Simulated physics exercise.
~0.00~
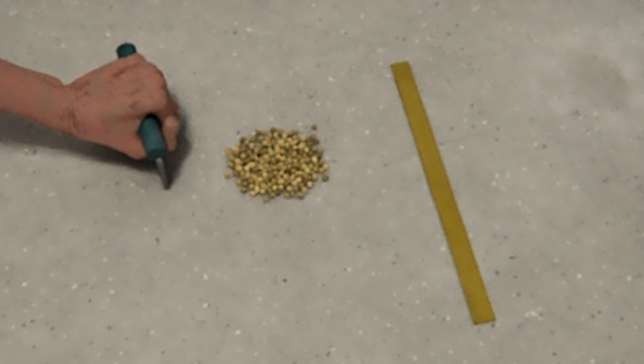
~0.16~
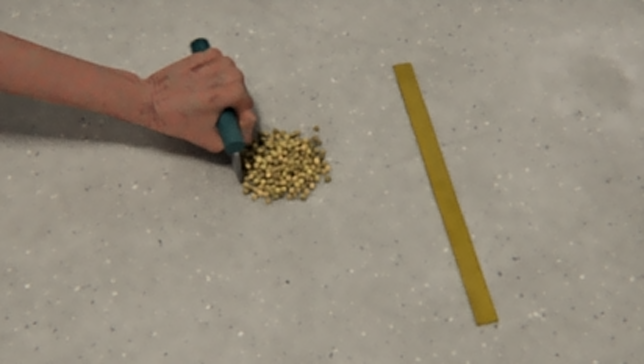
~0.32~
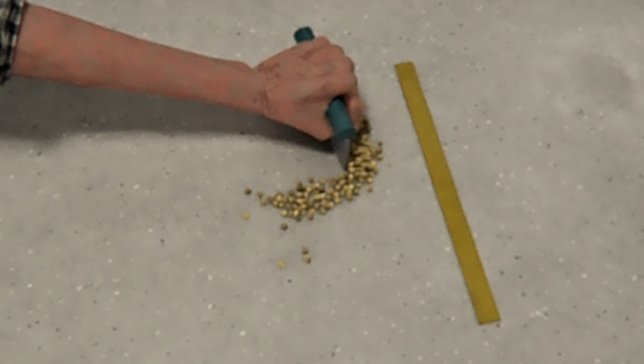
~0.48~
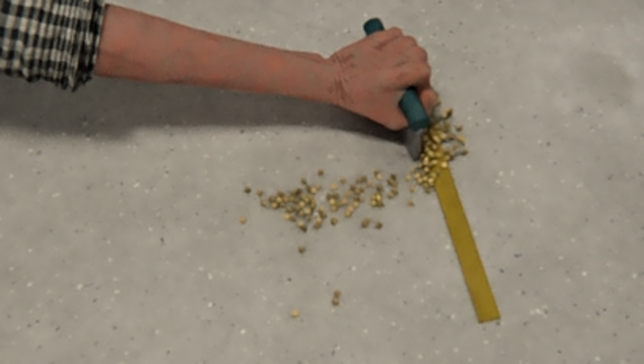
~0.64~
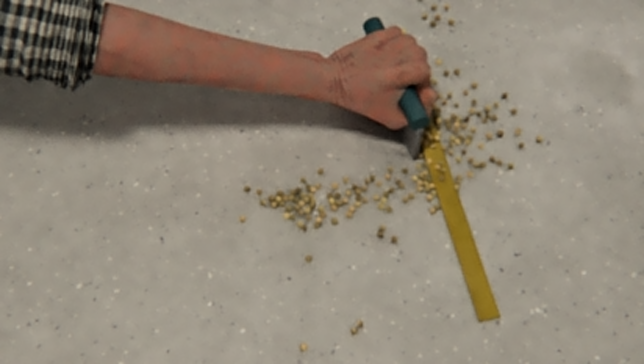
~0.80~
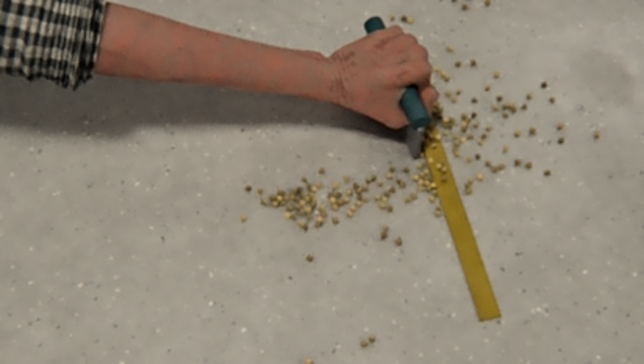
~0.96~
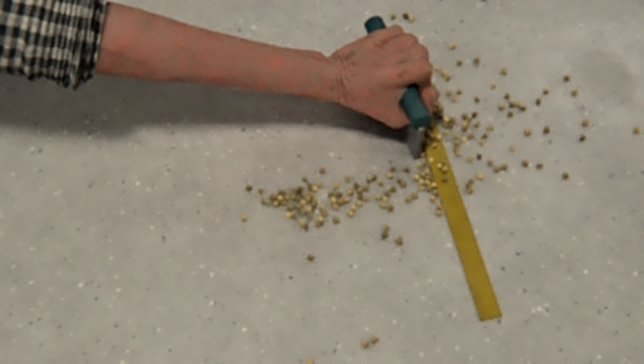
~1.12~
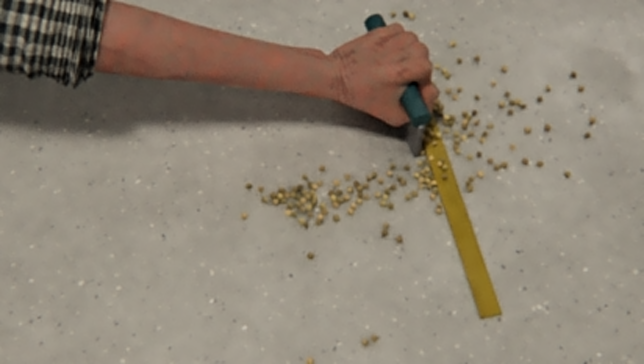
At the start, a hand grips a dark green scraper at the left of a speckled grey surface, with a heap of small yellowish beans in the middle and a flat yellow strip lying at a slant to the right. The hand moves right and the blade meets the heap. It pushes on, dragging the beans into a long trail and leaving a few behind. The blade then stops at the upper part of the strip, bunching beans against it. Many scatter beyond it to the right. Finally the hand stays still, with beans spread on both sides of the unmoved strip.
